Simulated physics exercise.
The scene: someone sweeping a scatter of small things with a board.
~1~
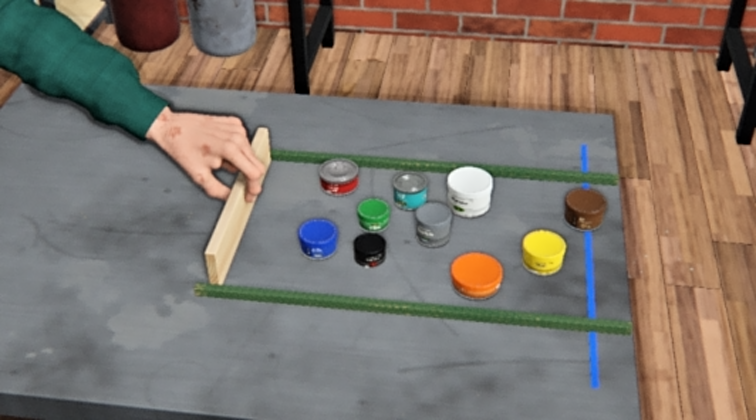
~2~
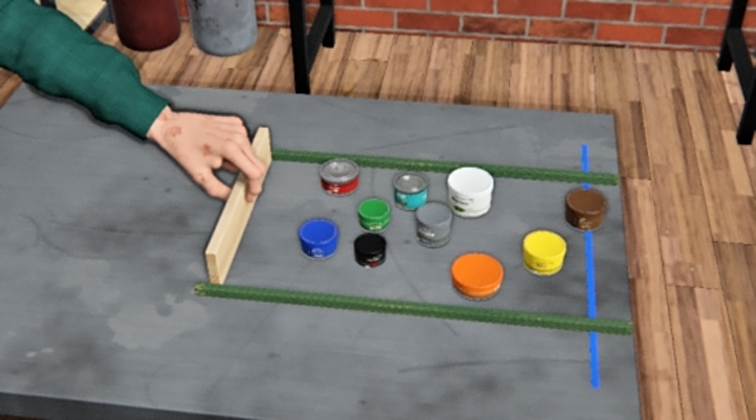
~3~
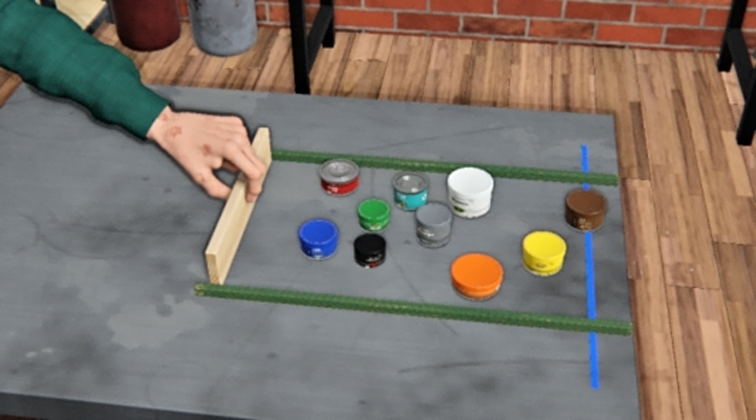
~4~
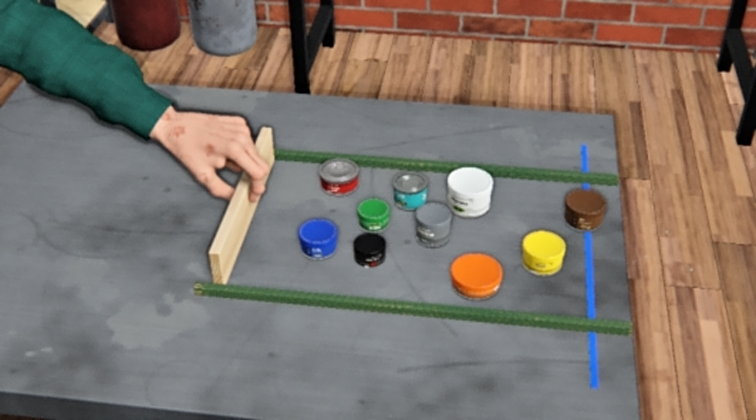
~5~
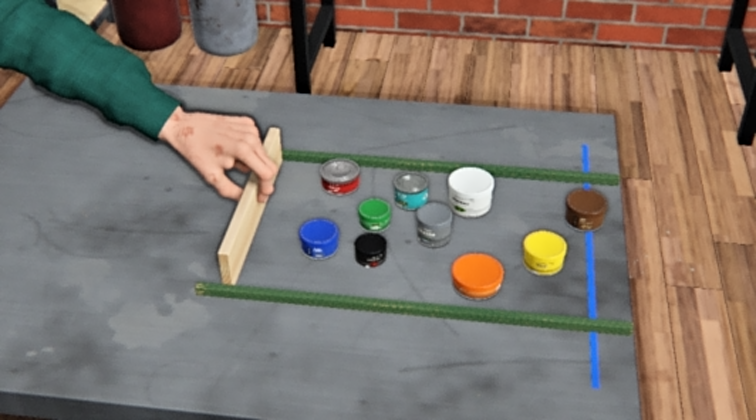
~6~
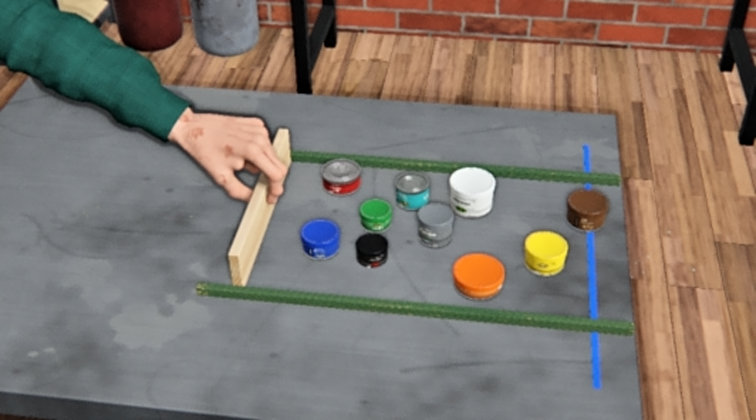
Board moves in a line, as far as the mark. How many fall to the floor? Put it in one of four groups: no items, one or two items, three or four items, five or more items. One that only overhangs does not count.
Group: Five or more items.
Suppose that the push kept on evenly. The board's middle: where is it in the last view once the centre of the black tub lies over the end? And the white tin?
Points: About (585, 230) and about (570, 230).
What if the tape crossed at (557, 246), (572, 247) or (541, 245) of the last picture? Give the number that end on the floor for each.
Going through each try, you'd get 2, 2 and 1.
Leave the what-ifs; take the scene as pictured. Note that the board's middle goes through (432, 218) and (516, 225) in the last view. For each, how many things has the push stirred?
First 8, then 10.
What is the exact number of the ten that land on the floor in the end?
It comes to 5.
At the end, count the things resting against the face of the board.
Number: 5.
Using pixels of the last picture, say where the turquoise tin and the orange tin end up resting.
First: About (608, 211); second: About (620, 303).
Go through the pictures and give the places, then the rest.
The first picture shows brown tin (584, 210); yellow pot (543, 254); orange tin (476, 277); board (241, 203); tape (589, 248).
The second picture shows yellow pot (543, 254); blue pot (319, 240).
The third picture shows orange tin (476, 278); red tin (339, 178).
The fourth picture shows brown tin (584, 211); white tin (469, 193).
The fifth picture shows yellow pot (544, 254); board (253, 203).
The sixth picture shows brown tin (587, 211); yellow pot (545, 254); orange tin (478, 278); board (262, 204); tape (591, 249).
Early on, none off yet; brown tin at rest near (587, 211); yellow pot at rest near (545, 254); orange tin at rest near (478, 278).
A while later, none off yet; brown tin at rest near (587, 211); yellow pot travelled a little near (557, 253); orange tin travelled about its own width near (532, 295).
Finally, the number that fall off is five or more; lost, black tub, grey pot, white tin, yellow pot and brown tin.
